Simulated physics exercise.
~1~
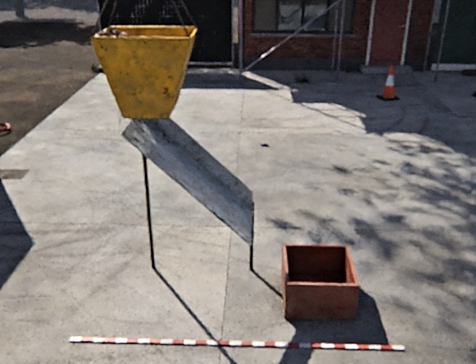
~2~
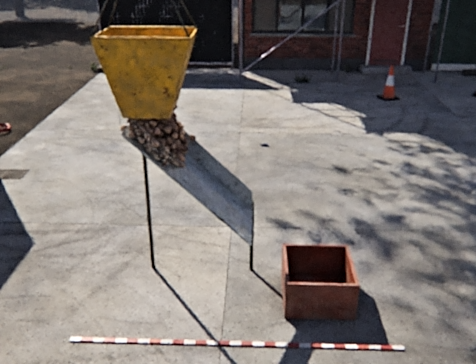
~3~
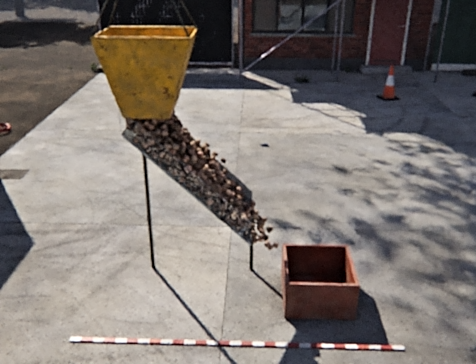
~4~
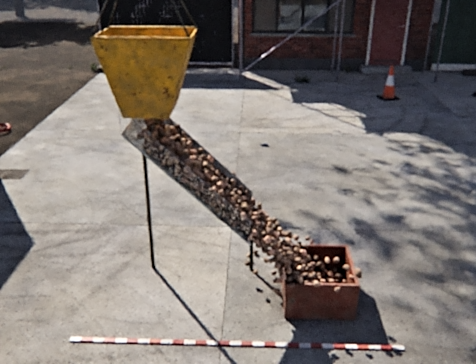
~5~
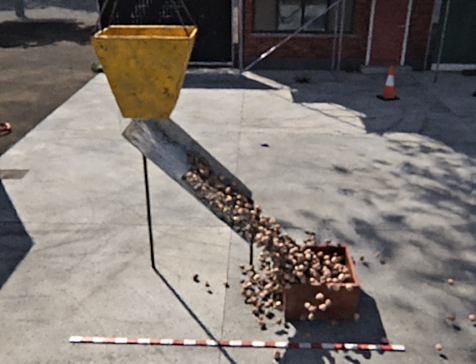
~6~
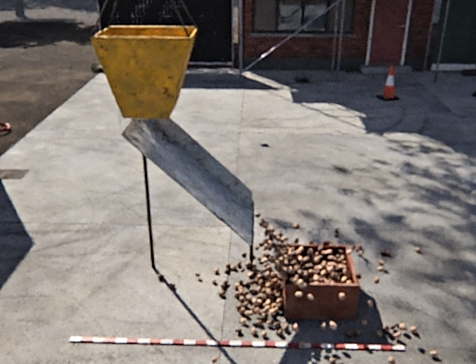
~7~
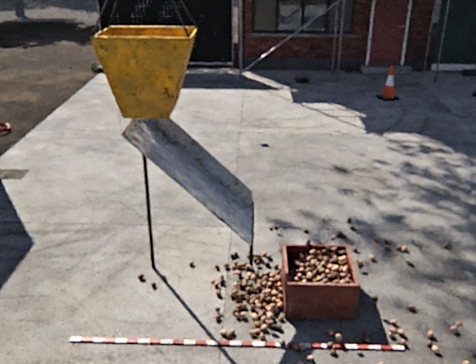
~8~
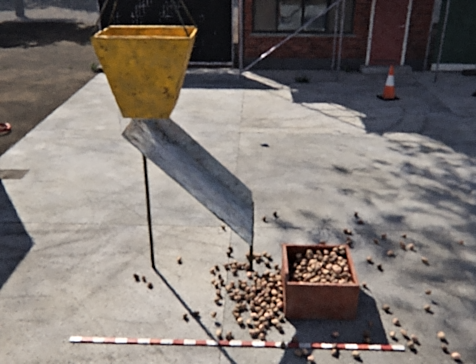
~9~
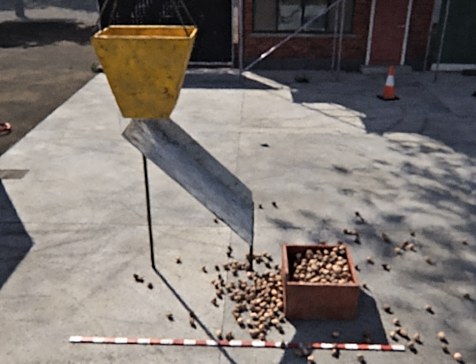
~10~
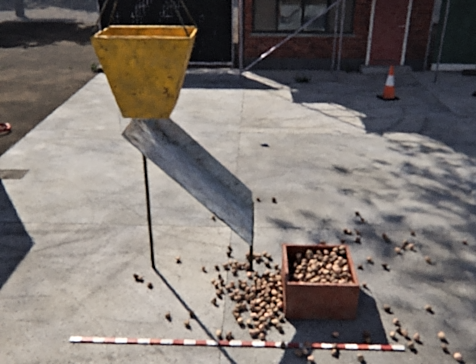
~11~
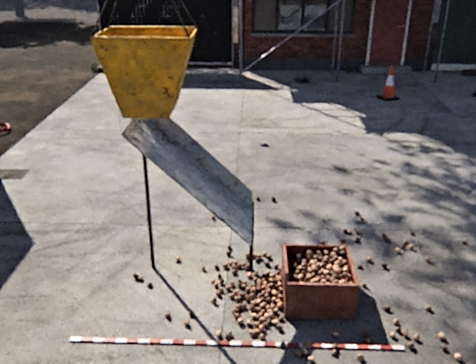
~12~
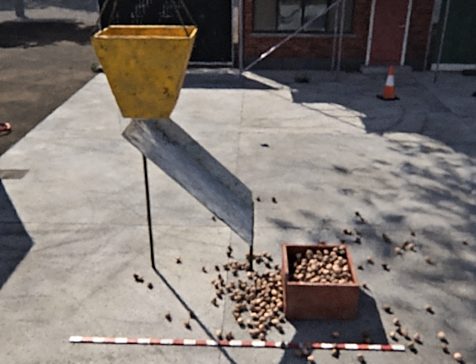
Rounded brown cobbles wait unseen in a yellow skip hanging at the upper left of a sunlit concrete yard, viewed from the side and slightly above. Below it a grey steel chute slopes down to the right on thin legs towards an open reddish-brown box, with a red and white striped staff lying in front. The stones drop from the skip, slide down the steel and pour off its lower end. Many tumble into the box, while others spill over the ground and scatter. The chute empties, and the stones settle with most in the box, a heap at its left and a few strays to its right.
